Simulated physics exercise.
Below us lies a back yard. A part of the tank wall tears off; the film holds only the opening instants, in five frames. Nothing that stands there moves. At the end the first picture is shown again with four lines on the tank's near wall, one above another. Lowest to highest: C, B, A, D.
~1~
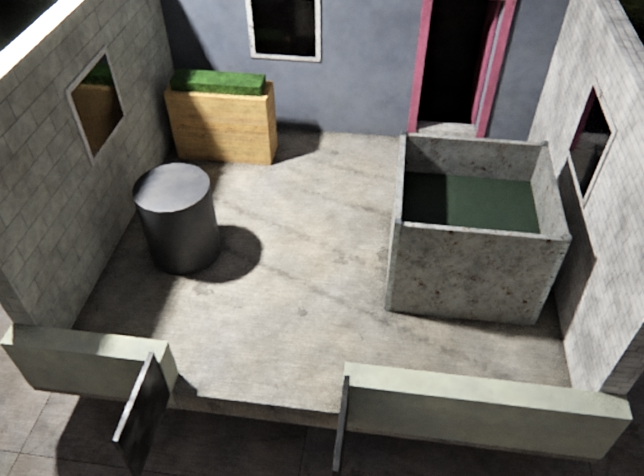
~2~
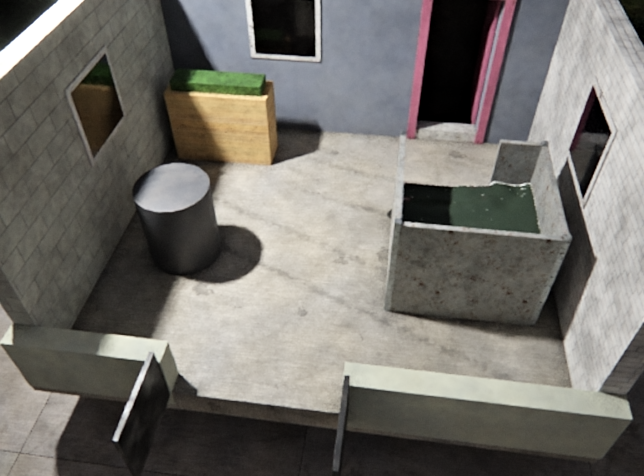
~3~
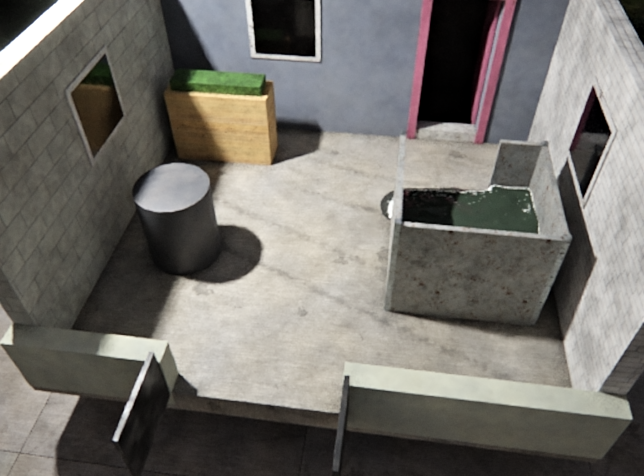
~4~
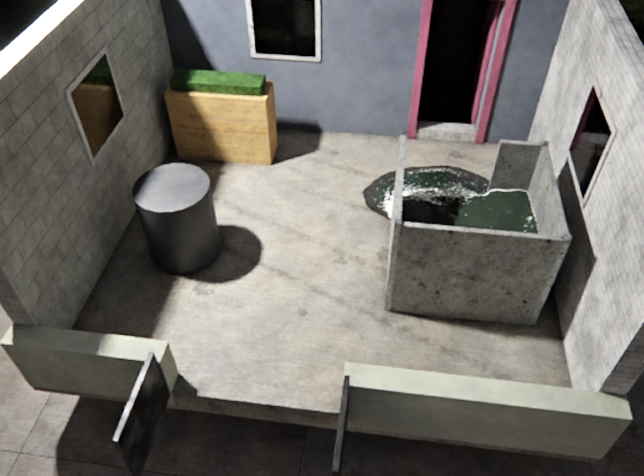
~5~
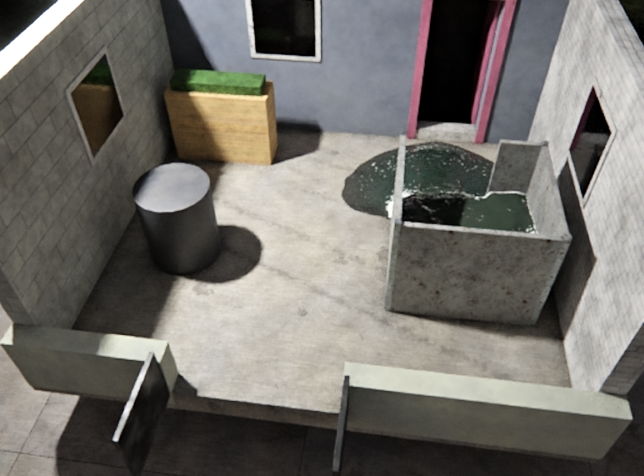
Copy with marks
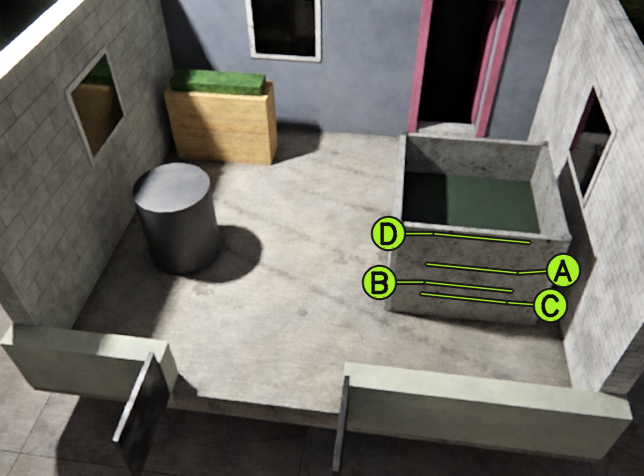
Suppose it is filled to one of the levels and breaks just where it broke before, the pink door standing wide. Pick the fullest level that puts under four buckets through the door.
C.
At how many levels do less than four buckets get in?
One.
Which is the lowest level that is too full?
Here it is level B.
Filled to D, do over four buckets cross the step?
Yes, it does.
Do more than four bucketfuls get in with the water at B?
Yes.
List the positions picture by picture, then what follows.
In the first frame, water in the tank at rest, its middle at (468, 217); foot of the pink doorway at (444, 140); open gate at (255, 348).
In the second frame, water covers 1 % of the ground, its front hidden from here.
In the third frame, water covers 4 % of the ground, its front hidden from here.
In the fourth frame, front seen at (370, 195), 8 % of the ground wet.
In the fifth frame, front seen at (365, 167), 16 % of the ground wet.
On the marked copy, A at (472, 268); B at (467, 286); C at (464, 298); D at (480, 238); from the bottom up C, B, A, D.
For level A, dozens of bucketfuls pour in.
For level B, about 9 bucketfuls get in.
For level C, a bucket or two gets in.
For level D, dozens of bucketfuls pour in.
